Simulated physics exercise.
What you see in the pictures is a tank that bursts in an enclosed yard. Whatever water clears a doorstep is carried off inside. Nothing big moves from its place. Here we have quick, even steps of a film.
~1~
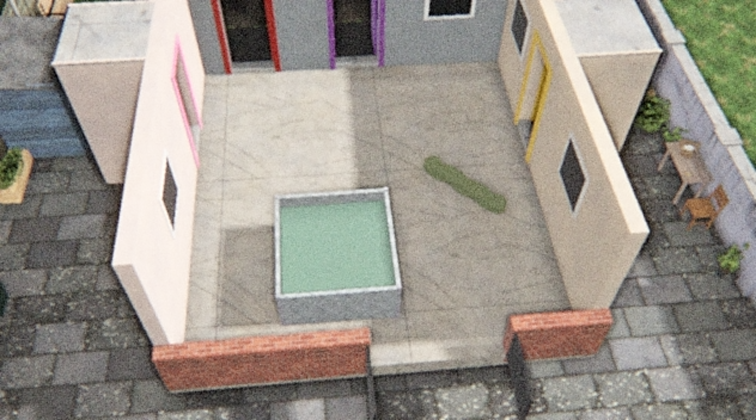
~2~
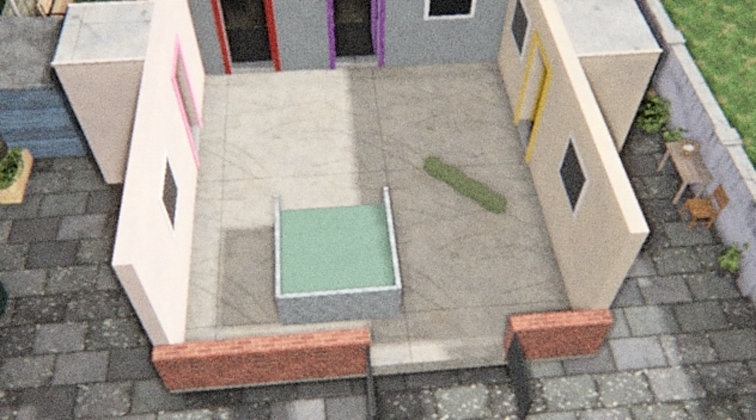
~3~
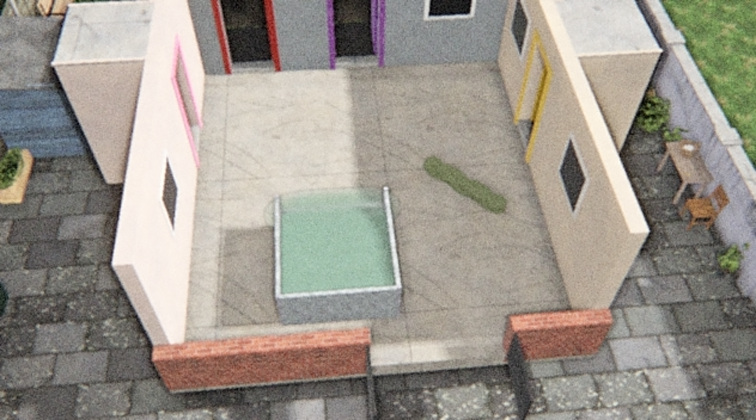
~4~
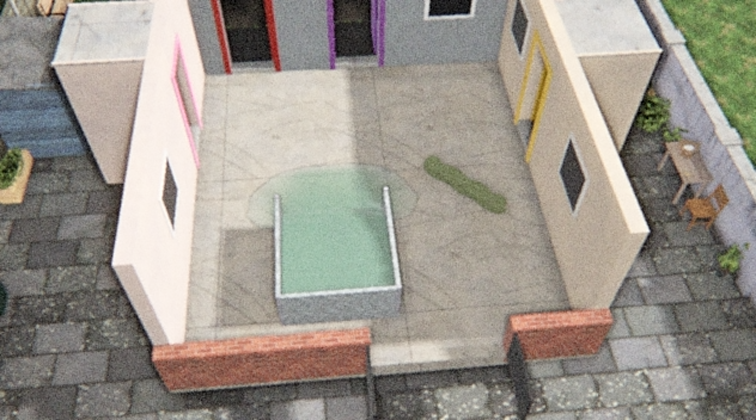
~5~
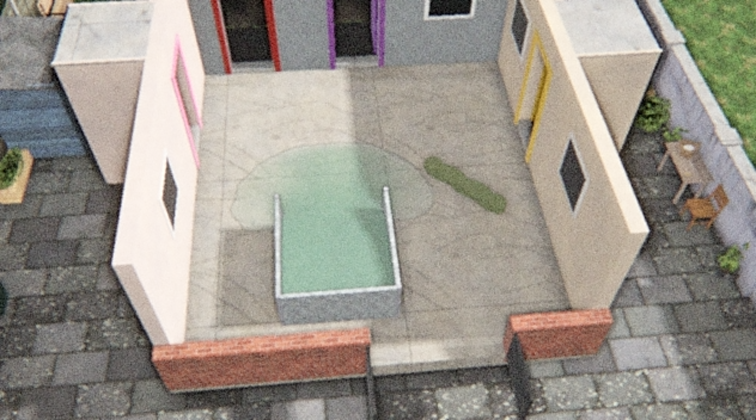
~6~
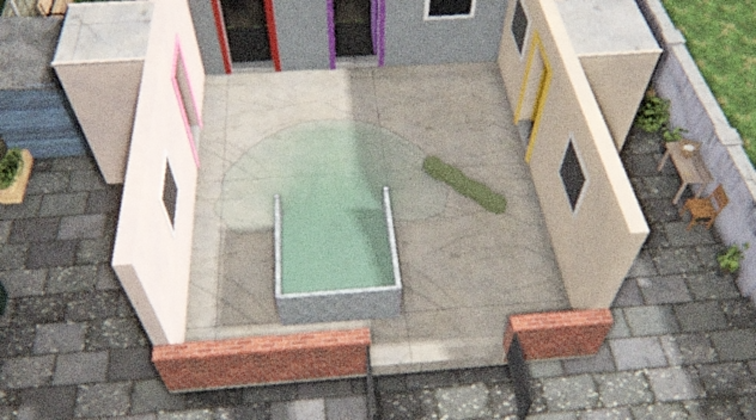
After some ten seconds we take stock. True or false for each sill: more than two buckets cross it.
Pink door - false; purple door - true; red door - true; yellow door - false.
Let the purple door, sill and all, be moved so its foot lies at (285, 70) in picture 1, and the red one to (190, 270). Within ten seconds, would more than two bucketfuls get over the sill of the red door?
The red door stays short.
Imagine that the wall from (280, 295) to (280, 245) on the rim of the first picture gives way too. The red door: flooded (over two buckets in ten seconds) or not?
Note - red door: Past the mark.
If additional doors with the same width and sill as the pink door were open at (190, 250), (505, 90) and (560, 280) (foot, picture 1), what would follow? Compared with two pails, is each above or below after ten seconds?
Same order as asked - stays within the limit, exceeds the limit and stays within the limit.
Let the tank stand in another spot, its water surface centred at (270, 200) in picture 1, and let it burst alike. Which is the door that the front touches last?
Answer: The yellow door.
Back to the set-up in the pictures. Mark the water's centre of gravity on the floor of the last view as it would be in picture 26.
At roughly (345, 135).
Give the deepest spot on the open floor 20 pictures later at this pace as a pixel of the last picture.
Close to (495, 63), I'd say.
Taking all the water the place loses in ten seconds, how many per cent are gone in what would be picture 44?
Share gone by then: About 75 %.
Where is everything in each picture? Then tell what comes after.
The first picture shows still water in the water tank at (335, 243).
In the second picture, water pours out on the water tank's far side and has run to a hidden place.
In the third picture, water pours out on the water tank's far side and has run to (270, 210).
In the fourth picture, the front is at (256, 195), out from the gap on the water tank's far side.
In the fifth picture, the front is at (370, 147), out from the gap on the water tank's far side.
In the sixth picture, water pours out on the water tank's far side and has run to (318, 123).
A moment on, water covers 45 % of the floor; the pink door wet at the sill, nothing in, the purple door under two buckets in, the red door wet at the sill, nothing in, the yellow door not reached.
Next, water covers 55 % of the floor; the pink door wet at the sill, nothing in, the purple door far over two buckets in, the red door over two buckets in, the yellow door not reached.
Then, water covers 55 % of the floor; the pink door wet at the sill, nothing in, the purple door far over two buckets in, the red door far over two buckets in, the yellow door wet at the sill, nothing in.
Later, water covers 75 % of the floor; the pink door wet at the sill, nothing in, the purple door far over two buckets in, the red door far over two buckets in, the yellow door wet at the sill, nothing in.
In the end, water covers 90 % of the floor; the pink door wet at the sill, nothing in, the purple door far over two buckets in, the red door far over two buckets in, the yellow door wet at the sill, nothing in.
